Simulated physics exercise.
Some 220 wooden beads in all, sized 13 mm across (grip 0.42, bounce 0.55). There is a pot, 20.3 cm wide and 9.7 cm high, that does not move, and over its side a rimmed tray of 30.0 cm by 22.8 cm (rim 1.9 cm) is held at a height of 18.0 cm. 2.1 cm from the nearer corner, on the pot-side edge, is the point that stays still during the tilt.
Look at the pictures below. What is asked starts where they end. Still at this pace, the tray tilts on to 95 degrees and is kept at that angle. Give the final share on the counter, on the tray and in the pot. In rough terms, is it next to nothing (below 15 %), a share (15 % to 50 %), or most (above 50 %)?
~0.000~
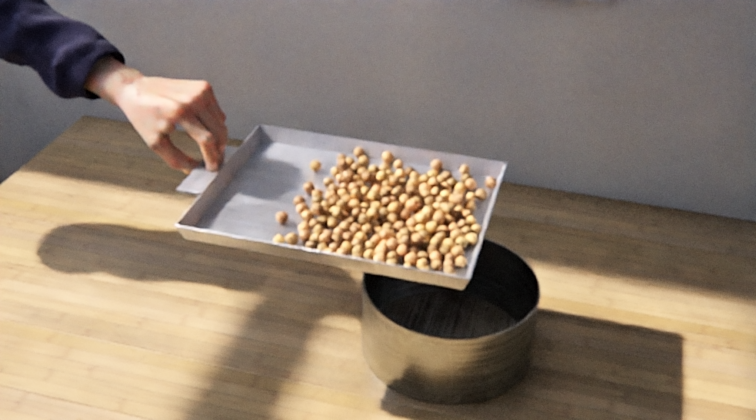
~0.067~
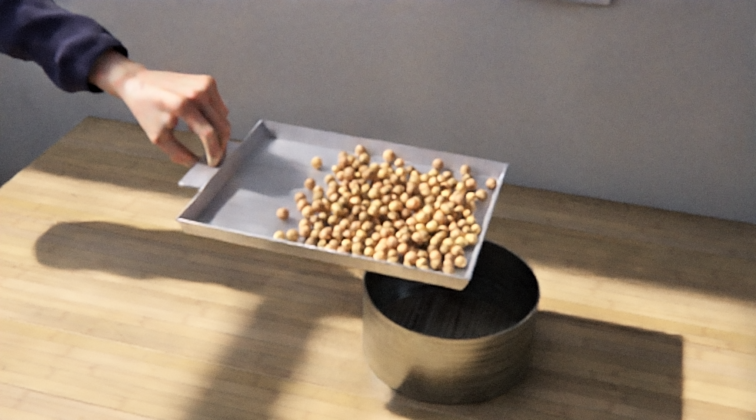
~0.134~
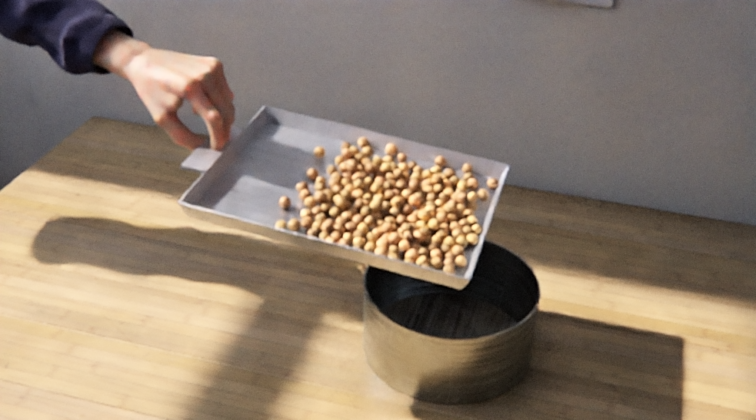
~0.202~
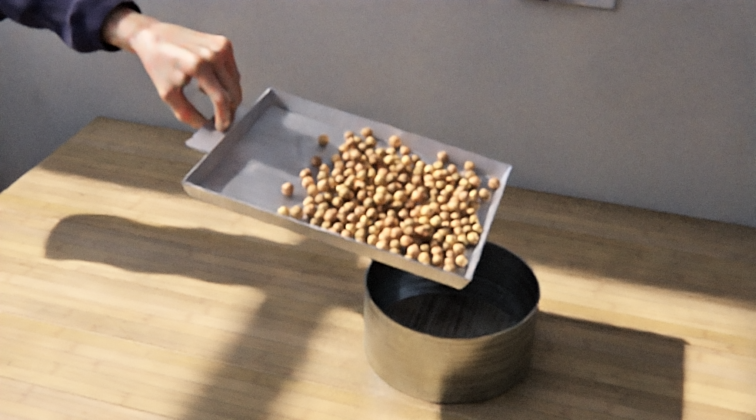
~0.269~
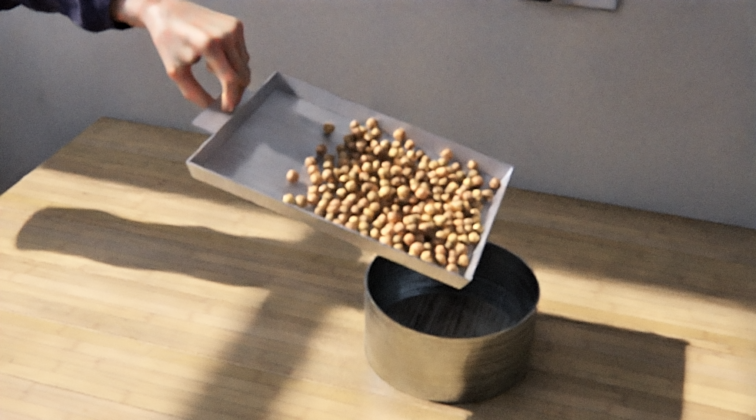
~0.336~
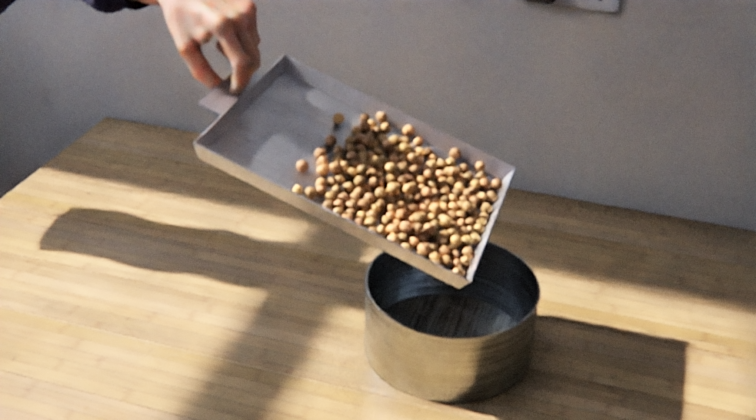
Result: Counter: Will likely hold the majority; left on the tray: Will likely hold a small amount; pot: Will likely hold a medium amount.
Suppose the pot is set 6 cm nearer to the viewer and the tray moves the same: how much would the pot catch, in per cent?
About 35 %.
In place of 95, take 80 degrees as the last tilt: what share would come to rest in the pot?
Roughly 30 percent.
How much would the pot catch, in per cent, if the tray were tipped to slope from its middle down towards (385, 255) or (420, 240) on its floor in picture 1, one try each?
Some 0 and 0 per cent.
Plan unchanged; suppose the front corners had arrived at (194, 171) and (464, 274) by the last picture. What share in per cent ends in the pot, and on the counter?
Pot 25 % / counter 75 %.
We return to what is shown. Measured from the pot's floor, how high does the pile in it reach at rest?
Measured height: Approx. 1.5 cm.
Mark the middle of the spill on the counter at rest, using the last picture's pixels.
(586, 402).
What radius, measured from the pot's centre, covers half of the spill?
Distance: Around 22 cm.
After 0.86 s, tilt 55 degrees; the tray holds 100 %, the pot 0 %.
After 1.21 s, tilt 79 degrees; the tray holds 40 %, the pot 10 %.
After 1.65 s, tilt 95 degrees; the tray holds 0 %, the pot 30 %.
At rest (2.4 s), counter 70 %, tray 0 %, pot 30 %.
